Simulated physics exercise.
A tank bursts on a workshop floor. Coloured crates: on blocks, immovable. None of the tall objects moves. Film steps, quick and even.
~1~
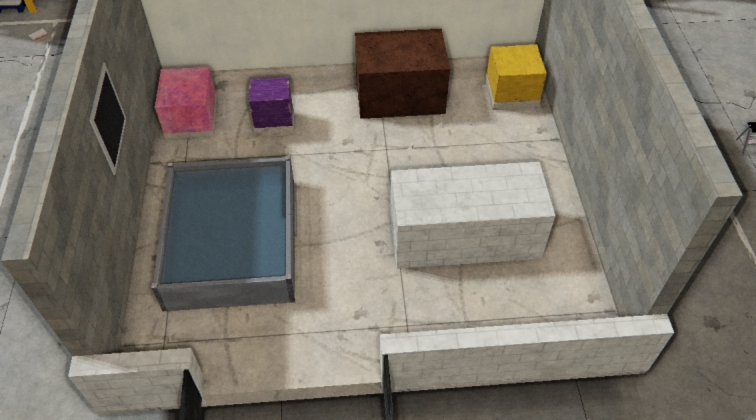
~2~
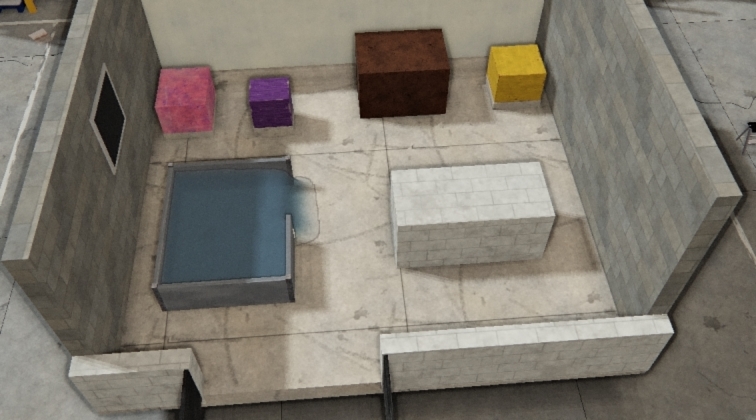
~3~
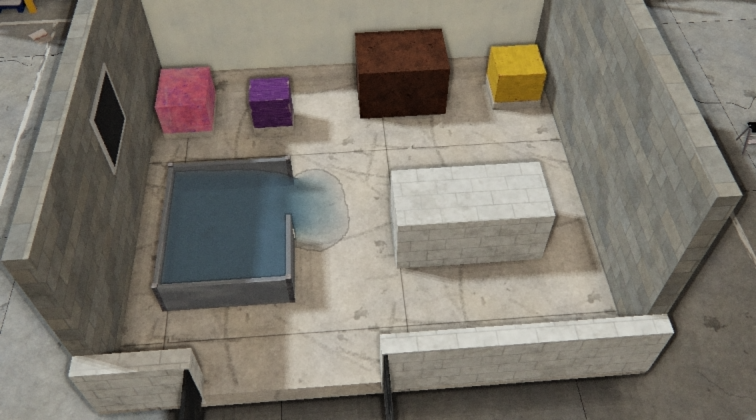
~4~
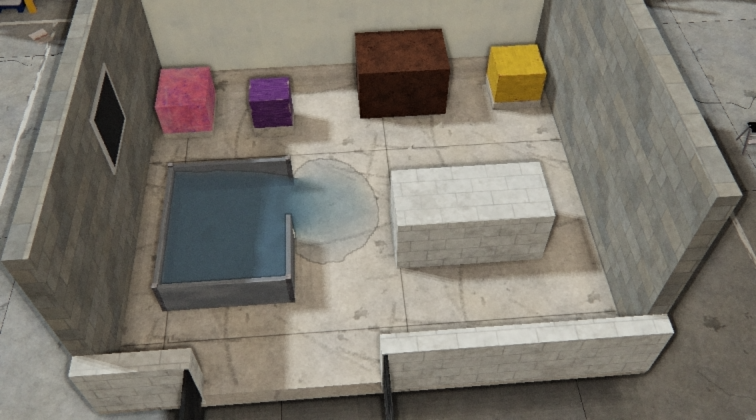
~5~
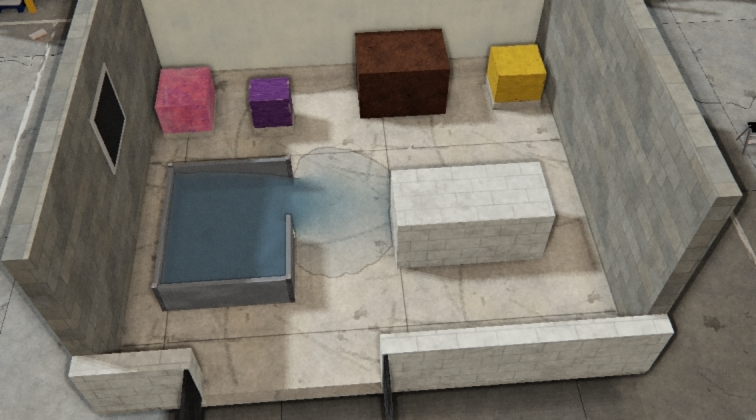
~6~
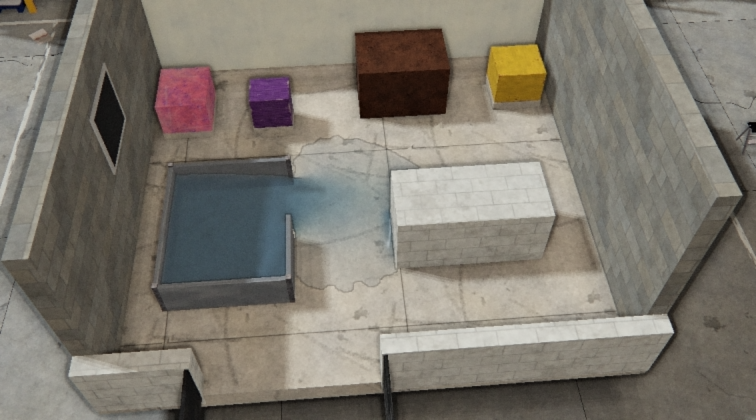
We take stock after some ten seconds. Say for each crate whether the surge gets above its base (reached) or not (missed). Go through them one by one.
Yellow crate: Reached, purple crate: Spared, pink crate: Spared.
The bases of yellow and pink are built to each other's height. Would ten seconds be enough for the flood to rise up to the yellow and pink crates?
Well, the yellow crate gets reached and the pink crate stays unflooded.
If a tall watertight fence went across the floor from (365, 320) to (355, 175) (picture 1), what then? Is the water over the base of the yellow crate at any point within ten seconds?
The way I see it, the yellow crate is never reached.
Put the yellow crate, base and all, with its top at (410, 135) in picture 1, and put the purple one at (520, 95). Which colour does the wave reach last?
It is the crate marked pink.
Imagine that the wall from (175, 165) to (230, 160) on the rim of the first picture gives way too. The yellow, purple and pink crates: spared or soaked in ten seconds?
As I see it, yellow crate is not reached, purple crate gets reached and pink crate gets reached.
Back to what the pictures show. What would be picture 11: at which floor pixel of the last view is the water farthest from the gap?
At about (557, 179).
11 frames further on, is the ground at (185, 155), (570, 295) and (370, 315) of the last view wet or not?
First spot clear, second spot clear, third spot swamped.
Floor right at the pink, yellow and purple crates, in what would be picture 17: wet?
At pink, unflooded; at yellow, flooded; at purple, unflooded.
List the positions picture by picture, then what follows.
In the first picture, the water tank at (227, 222) is whole and still.
In the second picture, water pours out at (289, 204) and has run to (305, 182).
In the third picture, the front is at (334, 183), out from the gap at (289, 205).
In the fourth picture, the front is at (371, 220), out from the gap at (289, 206).
In the fifth picture, water pours out at (289, 205) and has run to a hidden place.
In the sixth picture, water pours out at (289, 205) and has run to a hidden place.
A moment on, water covers 25 % of the floor; the yellow crate not reached, the purple crate not reached, the pink crate not reached.
Next, water covers 40 % of the floor; the yellow crate water round its plinth, the purple crate not reached, the pink crate not reached.
Then, water covers 55 % of the floor; the yellow crate water round its plinth, the purple crate not reached, the pink crate not reached.
Later, water covers 60 % of the floor; the yellow crate water round its plinth, the purple crate water round its plinth, the pink crate not reached.
In the end, water covers 85 % of the floor; the yellow crate was topped, the purple crate stayed above the water, the pink crate stayed above the water.
